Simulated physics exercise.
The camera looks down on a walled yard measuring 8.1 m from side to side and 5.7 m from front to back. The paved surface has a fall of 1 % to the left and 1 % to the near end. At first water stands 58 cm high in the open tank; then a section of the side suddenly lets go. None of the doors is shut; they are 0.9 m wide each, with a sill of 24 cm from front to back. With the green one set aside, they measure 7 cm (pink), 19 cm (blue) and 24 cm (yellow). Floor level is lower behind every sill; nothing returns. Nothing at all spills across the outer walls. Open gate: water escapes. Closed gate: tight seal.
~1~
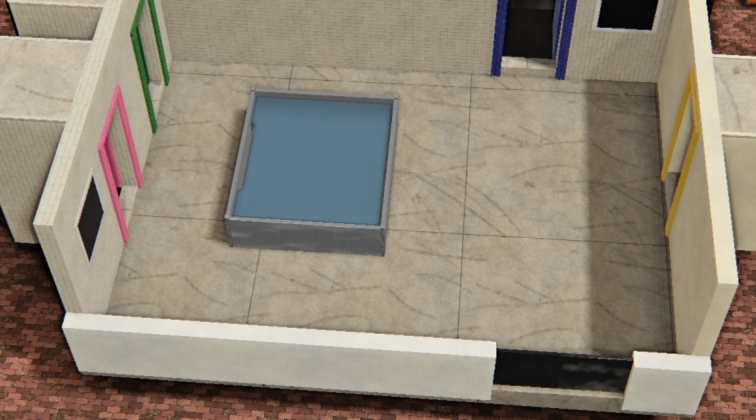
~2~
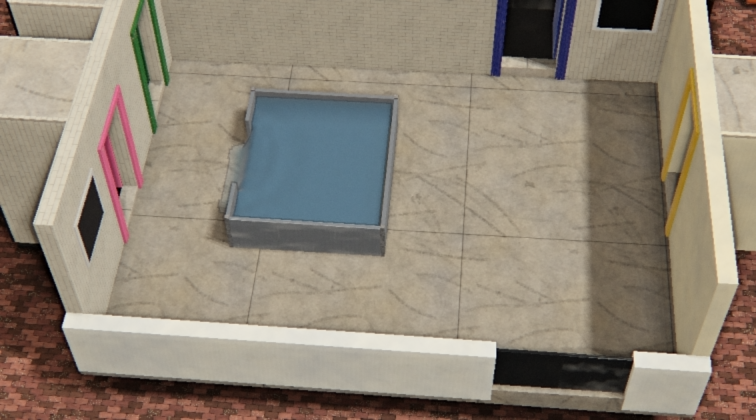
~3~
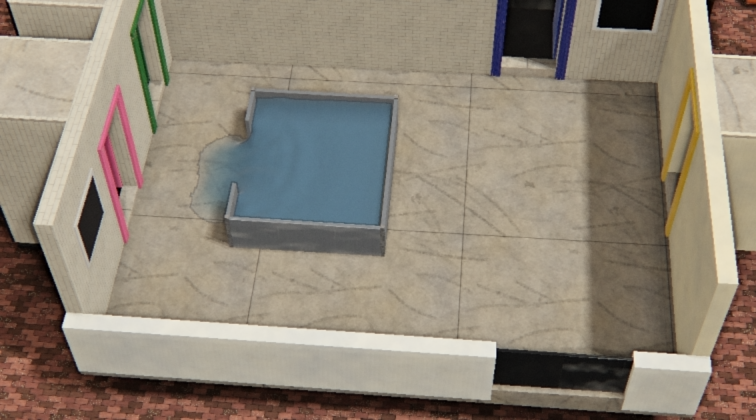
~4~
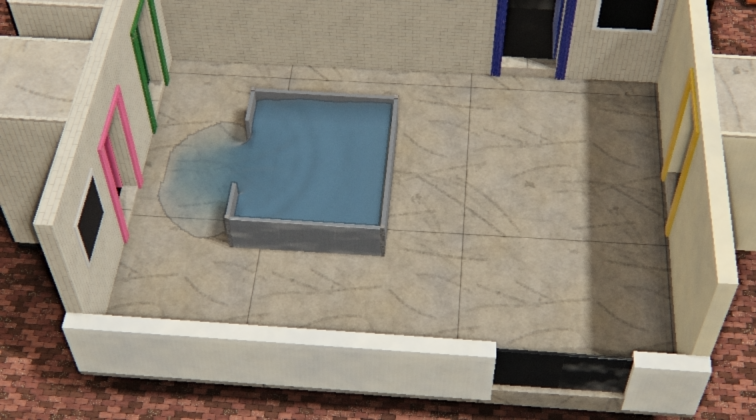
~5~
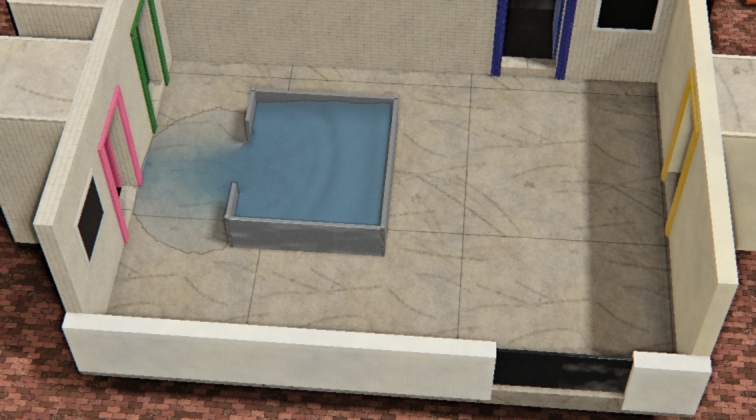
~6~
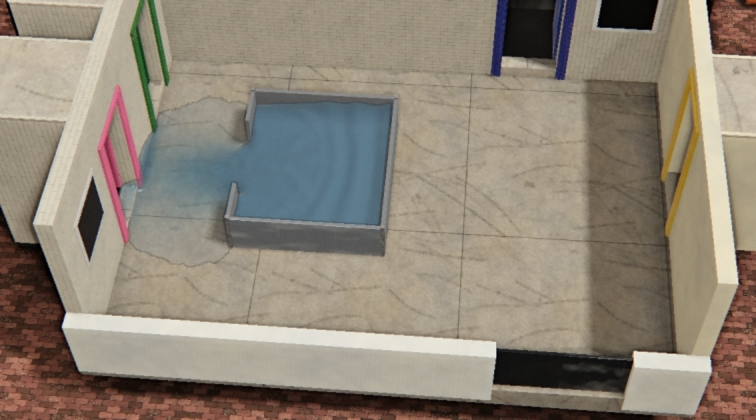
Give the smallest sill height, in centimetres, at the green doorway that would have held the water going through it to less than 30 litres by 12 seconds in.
The smallest height is about 15 cm.
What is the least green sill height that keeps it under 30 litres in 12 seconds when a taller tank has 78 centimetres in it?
21 cm.
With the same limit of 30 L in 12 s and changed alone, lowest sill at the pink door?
I'd raise pink to close to 31 cm.
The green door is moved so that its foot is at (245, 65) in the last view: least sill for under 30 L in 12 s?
It needs roughly 10.5 cm.
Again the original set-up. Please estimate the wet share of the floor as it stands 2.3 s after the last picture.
Roughly 25 percent.
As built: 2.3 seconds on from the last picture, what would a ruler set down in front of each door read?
Yellow door 0 cm, blue door 0 cm, pink door 24 cm, green door 17 cm.
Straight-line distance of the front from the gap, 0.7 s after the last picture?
Distance from gap: Approx. 3.0 m.
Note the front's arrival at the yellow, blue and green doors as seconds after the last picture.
Arrives: Yellow 6.0 s / blue 3.6 s / green 0.1 s.
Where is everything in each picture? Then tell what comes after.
The first picture shows the open tank at (315, 159) is whole and still, 58 cm deep; the green door at (151, 62) is dry.
In the second picture, the front is at (224, 209), 0.3 m from the gap at (246, 171); 0.2 m2 of floor is wet, 58 cm left at the back.
In the third picture, the gap is at (246, 172), the front 0.7 m out at (203, 162); the back of the open tank holds 58 cm.
In the fourth picture, water pours out at (246, 173) and has run 1.2 m, to (165, 196); about 8 cm deep outside, 58 cm at the back.
In the fifth picture, water pours out at (246, 172) and has run 1.6 m, to (136, 204); about 6 cm deep outside, 57 cm at the back.
In the sixth picture, the front is at (120, 197), 1.9 m from the gap at (246, 171); 3.8 m2 of floor is wet, 51 cm left at the back; 0.3 m in a straight line remain to the green door at (151, 62).
Then, 0.7 s after the last picture water covers 15 % of the floor, deepest (42 cm) near (144, 171); 18 cm at the green door, 1 litre in over its 13 cm sill.
Then, 2.3 s after the last picture water covers 25 % of the floor, deepest (32 cm) near (170, 71); 17 cm at the green door, 27 litres in over its 13 cm sill.
Then, 11.3 s after the last picture water covers 95 % of the floor, deepest (12 cm) near (496, 374); 7 cm at the green door, 45 litres in over its 13 cm sill.
At the green door as built, the water peaked near 20 cm, 1.1 s after the last picture.
With a sill of 12 cm, 58 litres would have come in within the 12 s; with 19 cm, 9 litres. So under 30 litres takes about 15 cm.
